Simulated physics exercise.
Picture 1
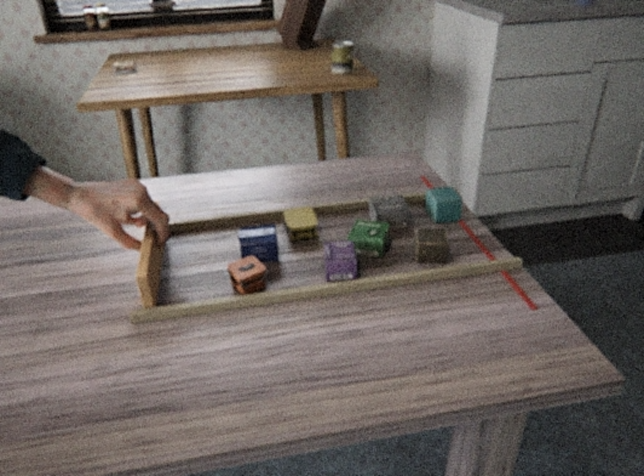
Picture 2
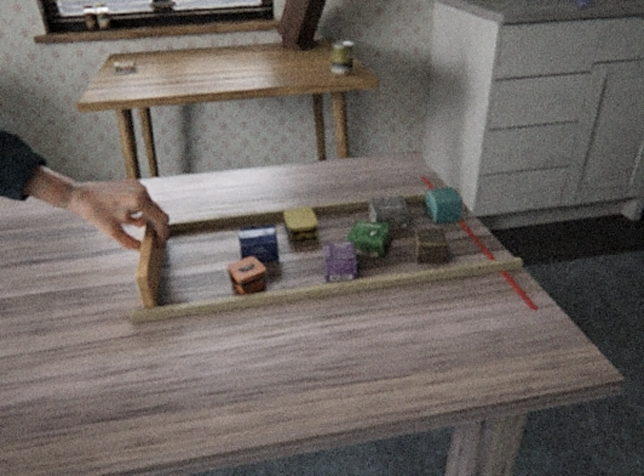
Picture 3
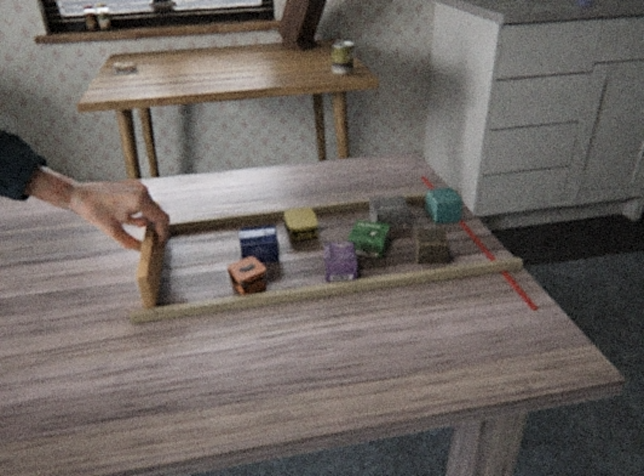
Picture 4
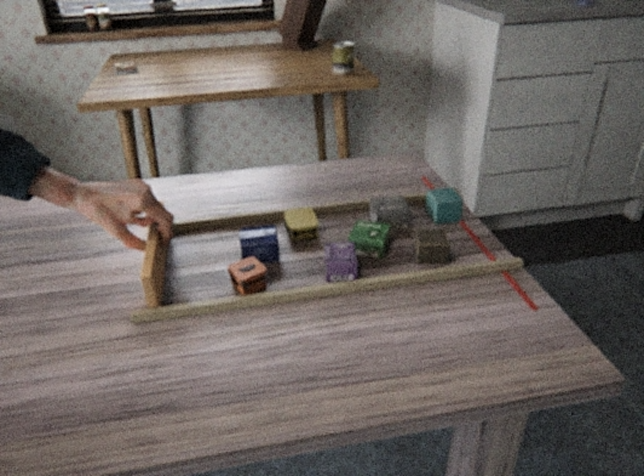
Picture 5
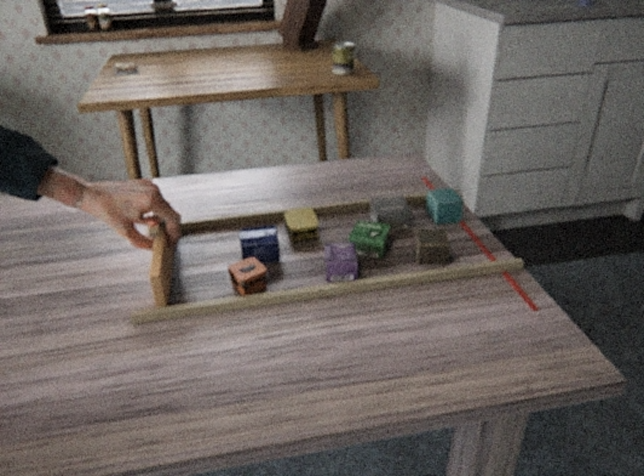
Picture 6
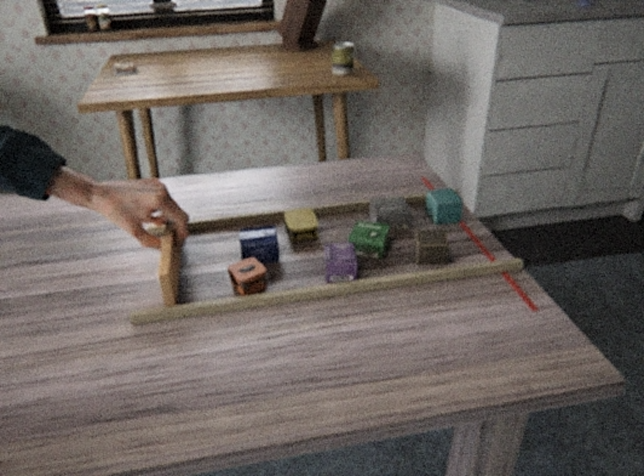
At the start, a hand holds an upright wooden board at the left end of a railed lane on a table, with small coloured blocks spread out toward a red line on the right. The hand then slides the board slightly rightward, while the blocks stay still.
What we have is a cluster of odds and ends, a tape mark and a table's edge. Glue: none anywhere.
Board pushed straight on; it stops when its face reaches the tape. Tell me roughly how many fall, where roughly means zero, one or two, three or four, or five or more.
Roughly, five or more fall.
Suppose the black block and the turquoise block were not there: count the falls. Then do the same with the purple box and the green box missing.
Result: 3 in the first case, with 3 in the second.
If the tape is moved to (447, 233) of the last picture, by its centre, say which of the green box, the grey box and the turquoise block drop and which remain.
The green box topples down, the grey box topples down, the turquoise block topples down.
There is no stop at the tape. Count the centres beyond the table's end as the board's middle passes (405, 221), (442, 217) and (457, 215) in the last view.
Taking the three positions in turn, the counts come to 1, 4 and 5.
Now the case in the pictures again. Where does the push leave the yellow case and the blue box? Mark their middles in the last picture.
In the last picture the yellow case sits at (464, 199) while the blue box sits at (482, 217).
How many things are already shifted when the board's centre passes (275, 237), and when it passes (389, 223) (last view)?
The counts are 3 and 8.
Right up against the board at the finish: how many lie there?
That would be 3 of them.
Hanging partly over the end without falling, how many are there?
3 overhanging.
A little later, none off yet; turquoise block at rest near (444, 206); black block at rest near (431, 247); grey box at rest near (390, 213).
Next, none off yet; turquoise block at rest near (444, 206); black block moving near (441, 248); grey box shifted a little near (401, 213).
Later still, one off so far; turquoise block on its side near (500, 247); black block shifted well along near (514, 238); grey box shifted well along near (465, 203).
When it is over, the number that fall off is five or more; down, purple box, green box, grey box, black block and turquoise block.
